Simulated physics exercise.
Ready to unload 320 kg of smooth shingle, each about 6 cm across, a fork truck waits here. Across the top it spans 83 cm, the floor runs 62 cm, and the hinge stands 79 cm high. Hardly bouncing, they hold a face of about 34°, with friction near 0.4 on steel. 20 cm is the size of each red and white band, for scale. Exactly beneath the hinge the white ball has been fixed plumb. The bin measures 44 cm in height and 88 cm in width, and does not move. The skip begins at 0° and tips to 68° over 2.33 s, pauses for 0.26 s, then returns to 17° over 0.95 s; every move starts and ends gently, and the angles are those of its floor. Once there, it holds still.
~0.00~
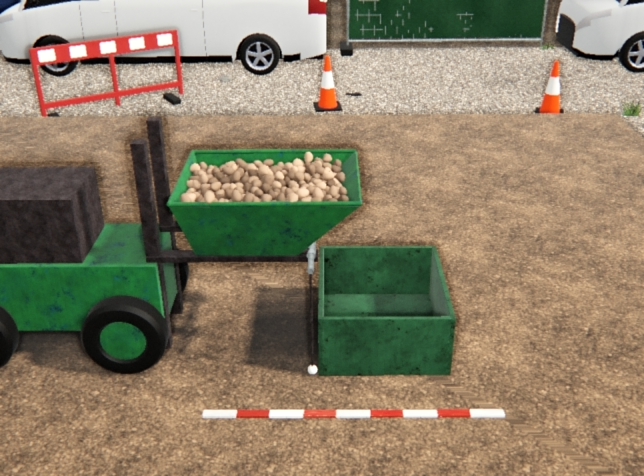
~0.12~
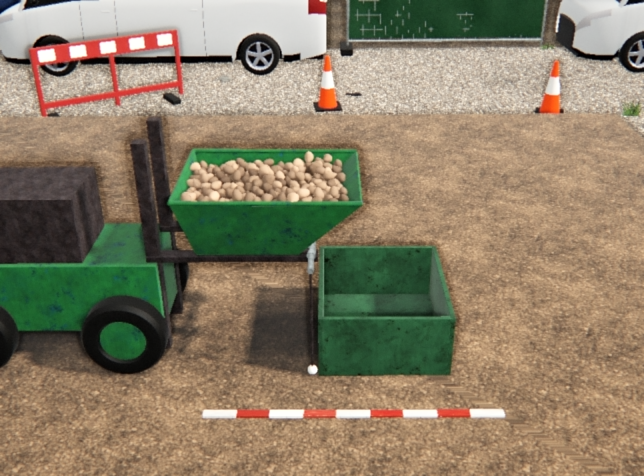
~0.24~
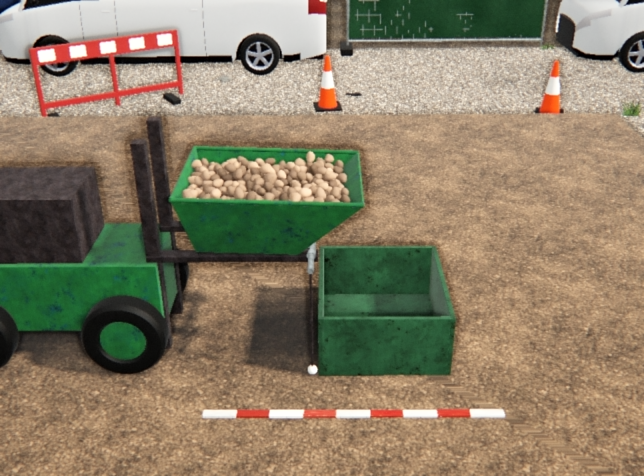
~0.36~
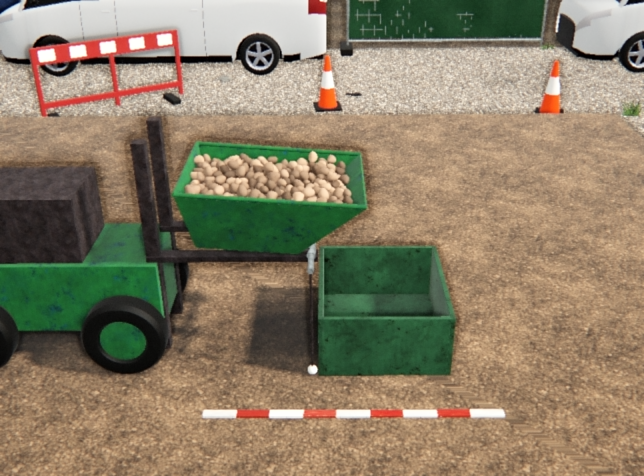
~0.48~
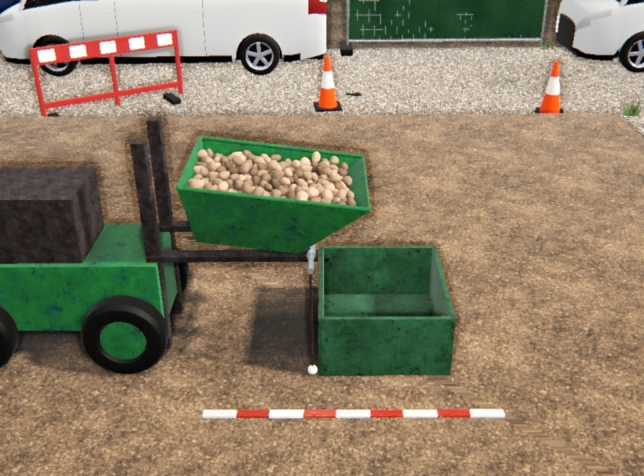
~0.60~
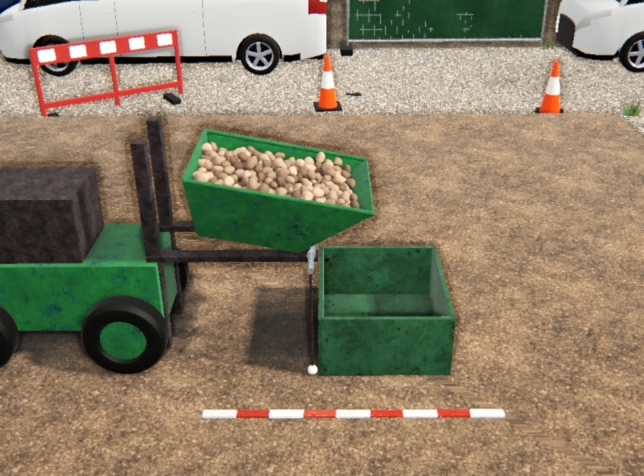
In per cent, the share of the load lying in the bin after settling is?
Near 65 per cent of it.
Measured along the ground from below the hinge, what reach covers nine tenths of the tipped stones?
Roughly 150 centimetres ahead of it along the ground.
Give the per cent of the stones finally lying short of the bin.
Close to 0 percent of the load.
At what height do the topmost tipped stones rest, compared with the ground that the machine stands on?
Result: Near 40 cm above the ground.
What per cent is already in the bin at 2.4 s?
By then, around 50 percent.
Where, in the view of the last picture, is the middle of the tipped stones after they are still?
At about pixel (422, 325) in the last view.
After 1.8 s the floor is at 57°; 96 % in the skip, 4 % in the bin; the foremost stones are at (416, 251).
After 2.4 s the floor is at 68°; 28 % in the skip, 48 % in the bin, 24 % beside or beyond the bin; the foremost stones are at (540, 325).
After 4.0 s the floor is at 17°; 0 % in the skip, 63 % in the bin, 37 % beside or beyond the bin; the foremost stones are at (634, 320).
After 6.3 s the floor is at 17°; 0 % in the skip, 63 % in the bin, 37 % beside or beyond the bin; the foremost stones are at (635, 321).
